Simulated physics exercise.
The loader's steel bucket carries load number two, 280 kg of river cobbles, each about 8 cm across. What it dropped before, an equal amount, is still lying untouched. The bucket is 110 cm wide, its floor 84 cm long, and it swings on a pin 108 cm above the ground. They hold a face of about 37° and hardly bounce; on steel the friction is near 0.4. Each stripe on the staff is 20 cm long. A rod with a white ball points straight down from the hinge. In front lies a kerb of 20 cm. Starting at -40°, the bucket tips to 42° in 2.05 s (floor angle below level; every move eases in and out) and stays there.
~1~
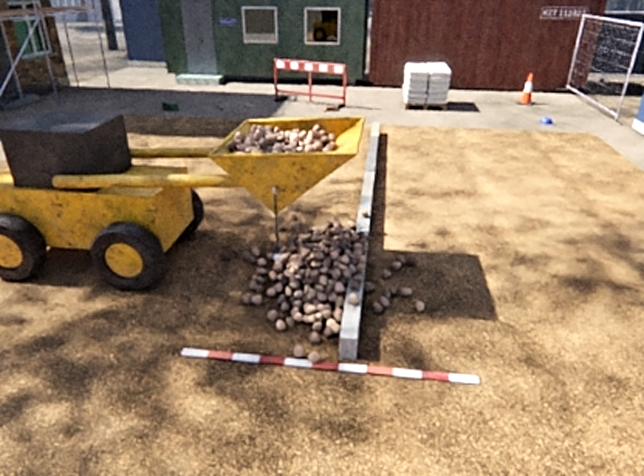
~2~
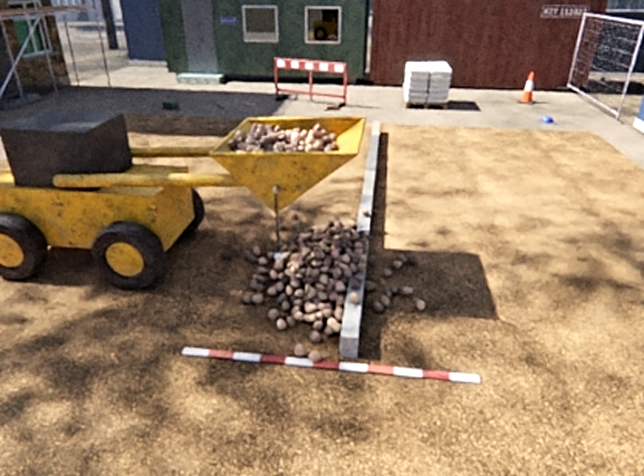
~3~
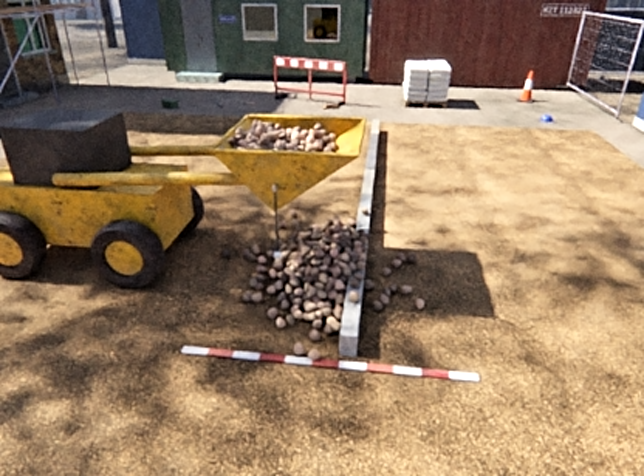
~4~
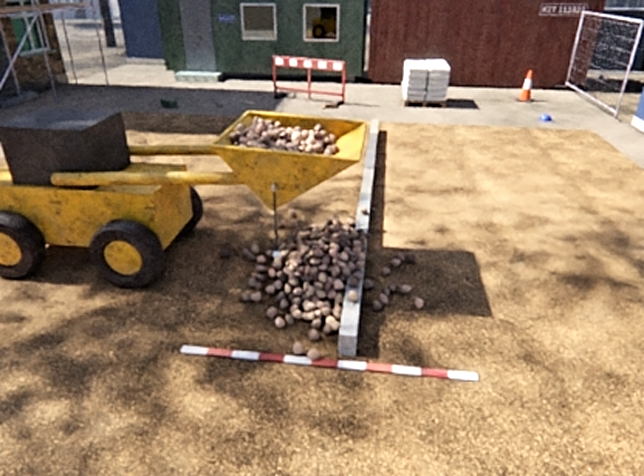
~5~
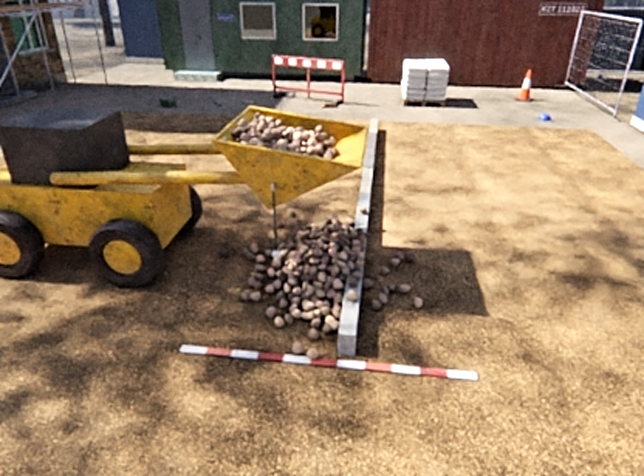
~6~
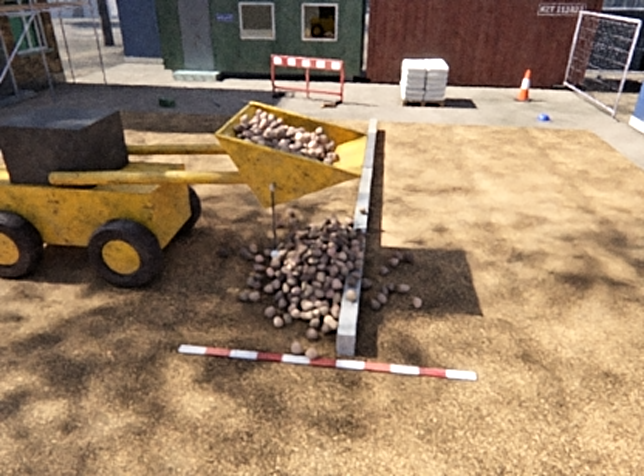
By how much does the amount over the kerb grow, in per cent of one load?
Some 75 per cent is added.
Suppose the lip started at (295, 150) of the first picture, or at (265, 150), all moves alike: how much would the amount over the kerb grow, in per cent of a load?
About 0 and 0 per cent.
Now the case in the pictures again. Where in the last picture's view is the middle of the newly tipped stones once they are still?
Their middle is at about (389, 266).
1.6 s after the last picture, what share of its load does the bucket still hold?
Roughly 10 per cent is still inside.
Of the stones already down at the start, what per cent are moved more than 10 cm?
About 5 per cent.
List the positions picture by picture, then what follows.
In the first frame, the bucket is at -40°, its lip at (357, 153); the top of the load is at (295, 137). The earlier load is highest near (337, 253), 27 cm above ground level, 97 % on this side of the kerb, 3 % over the kerb.
In the second frame, lip at (358, 154), floor tilted -39°, highest stones at (296, 136).
In the third frame, the bucket is at -37°, its lip at (359, 156); the top of the load is at (287, 133).
In the fourth frame, the bucket is at -33°, its lip at (360, 160); the top of the load is at (266, 129).
In the fifth frame, lip at (361, 167), floor tilted -29°, highest stones at (259, 124).
In the sixth frame, lip at (361, 175), floor tilted -23°, highest stones at (261, 121).
Then, 0.9 s after the last picture the floor is at 29°; in per cent of one load, 94 in the bucket, 102 on this side of the kerb, 3 over the kerb; the foremost stones are at (397, 276).
Then, 1.6 s after the last picture the floor is at 42°; in per cent of one load, 11 in the bucket, 131 on this side of the kerb, 58 over the kerb; the foremost stones are at (448, 282).
Then, 1.9 s after the last picture the floor is at 42°; in per cent of one load, 0 in the bucket, 125 on this side of the kerb, 75 over the kerb; the foremost stones are at (494, 278).
Then, 4.5 s after the last picture the floor is at 42°; in per cent of one load, 0 in the bucket, 122 on this side of the kerb, 78 over the kerb; the foremost stones are at (536, 282). Net gain over the kerb, 75.
